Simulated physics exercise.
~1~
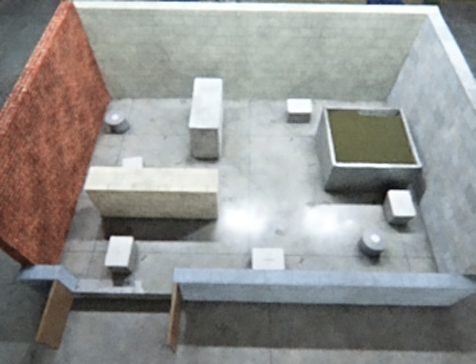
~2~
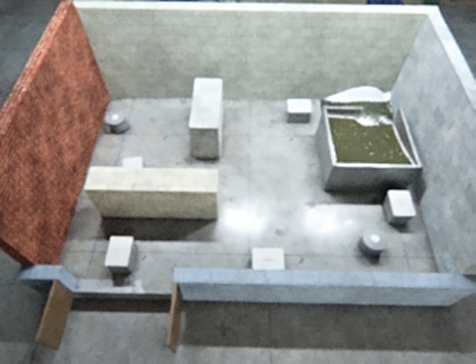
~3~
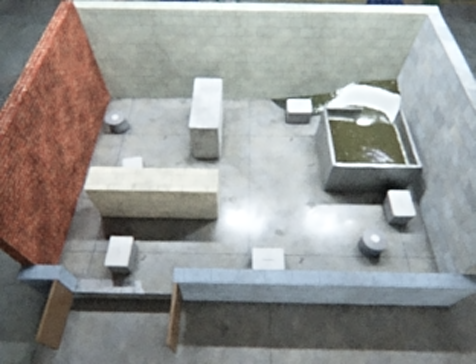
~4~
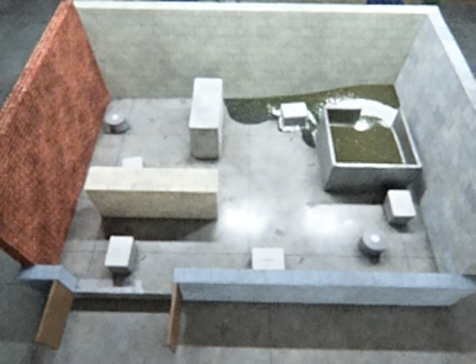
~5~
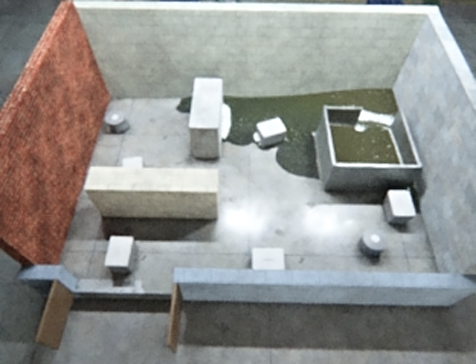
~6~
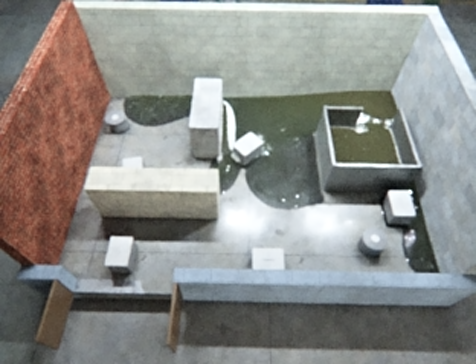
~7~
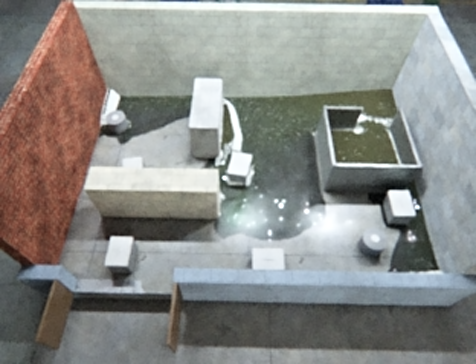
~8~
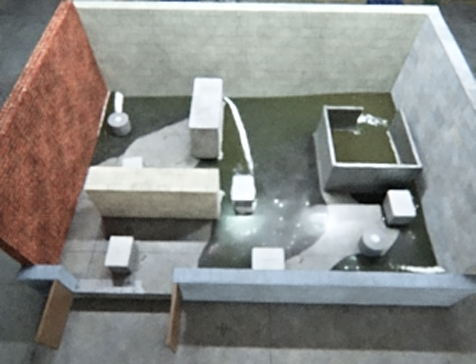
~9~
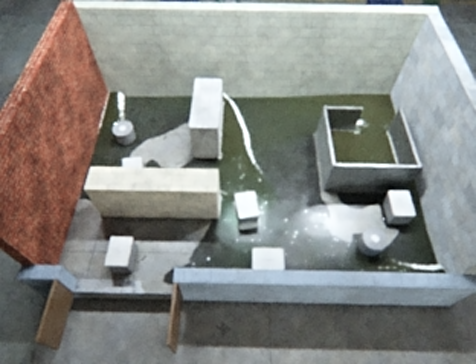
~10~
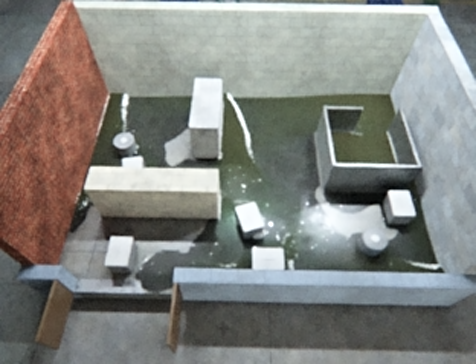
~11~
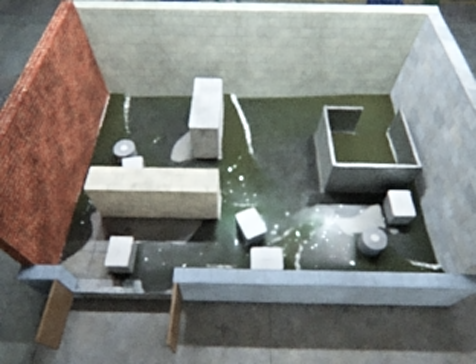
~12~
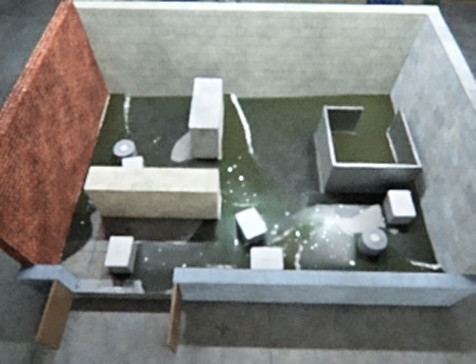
We see murky green water spill from an open tank in a walled, roofless enclosure and spread across most of the floor, carrying a pale block from near the back wall leftward and toward the near side, where it comes to rest while most other objects stay put.
